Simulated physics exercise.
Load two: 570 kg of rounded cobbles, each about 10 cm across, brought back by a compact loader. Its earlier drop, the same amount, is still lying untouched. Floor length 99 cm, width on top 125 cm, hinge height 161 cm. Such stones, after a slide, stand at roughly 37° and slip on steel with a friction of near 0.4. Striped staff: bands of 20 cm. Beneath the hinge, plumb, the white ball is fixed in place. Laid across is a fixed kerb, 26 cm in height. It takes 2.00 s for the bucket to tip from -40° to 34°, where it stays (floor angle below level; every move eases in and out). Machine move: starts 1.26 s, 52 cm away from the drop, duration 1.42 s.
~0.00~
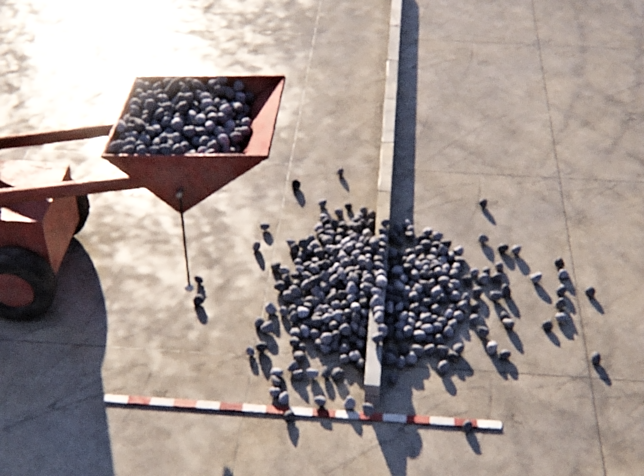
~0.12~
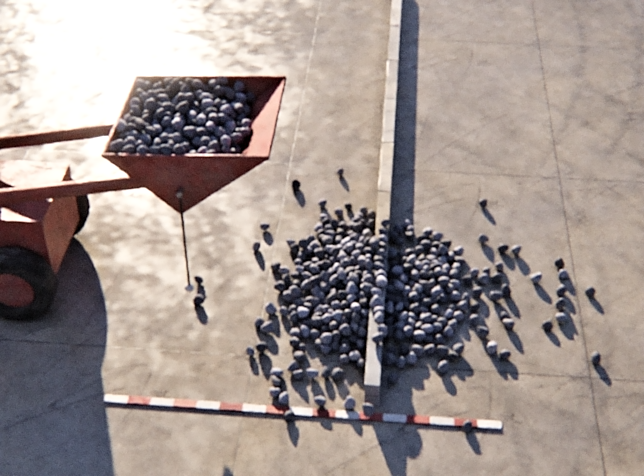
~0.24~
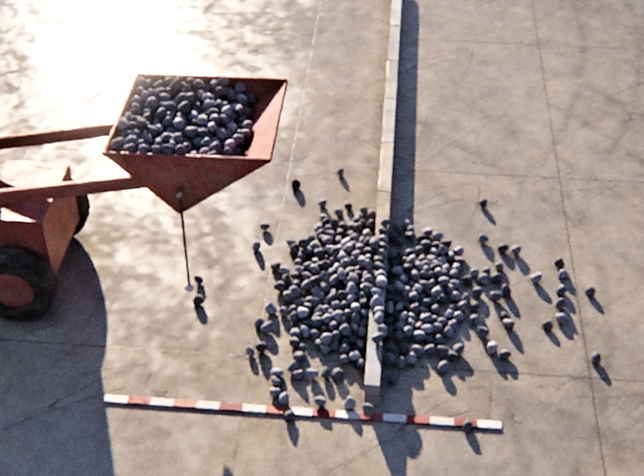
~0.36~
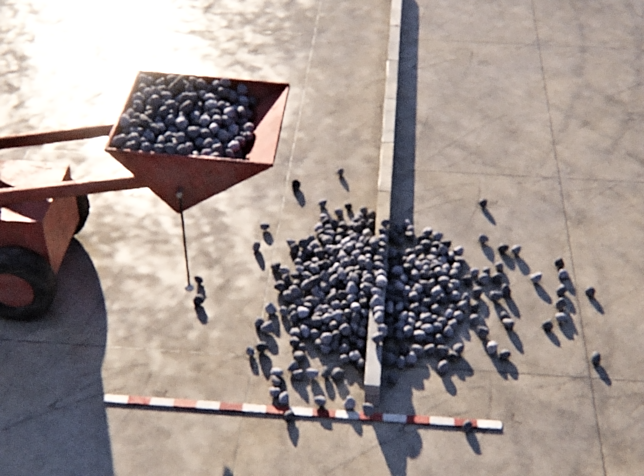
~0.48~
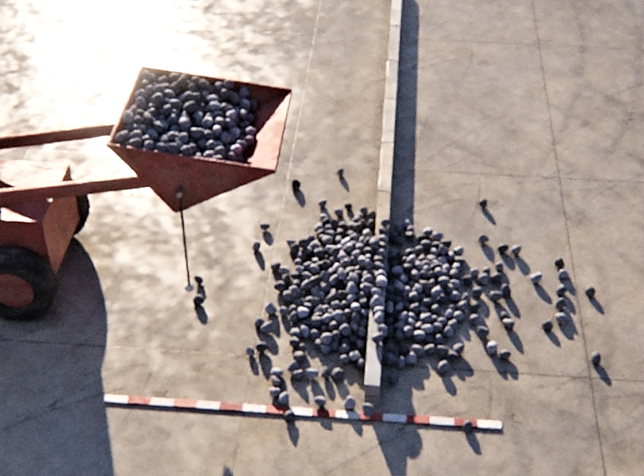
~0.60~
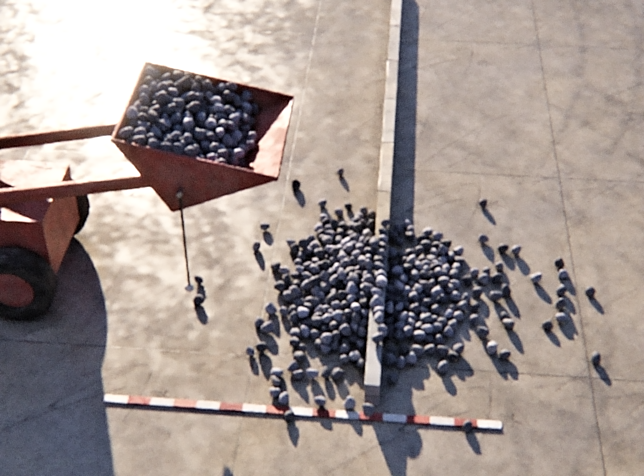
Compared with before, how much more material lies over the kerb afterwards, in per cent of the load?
Some 0 per cent of a load more.
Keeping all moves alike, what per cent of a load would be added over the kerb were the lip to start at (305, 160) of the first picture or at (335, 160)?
Near 0 per cent from the first place, 10 from the second.
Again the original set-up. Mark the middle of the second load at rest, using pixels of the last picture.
Near (282, 278).
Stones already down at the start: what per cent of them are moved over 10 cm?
I'd say roughly 5 per cent of them.
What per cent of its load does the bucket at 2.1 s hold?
Close to 25 in a hundred is still held.
After 1.5 s the floor is at 22°; in per cent of one load, 97 in the bucket, 67 on this side of the kerb, 36 over the kerb; the foremost stones are at (608, 319).
After 2.1 s the floor is at 34°; in per cent of one load, 24 in the bucket, 140 on this side of the kerb, 36 over the kerb; the foremost stones are at (608, 319).
After 3.1 s the floor is at 34°; in per cent of one load, 0 in the bucket, 164 on this side of the kerb, 36 over the kerb; the foremost stones are at (608, 319).
After 6.0 s the floor is at 34°; in per cent of one load, 0 in the bucket, 164 on this side of the kerb, 36 over the kerb; the foremost stones are at (608, 319). Net gain over the kerb, 0.
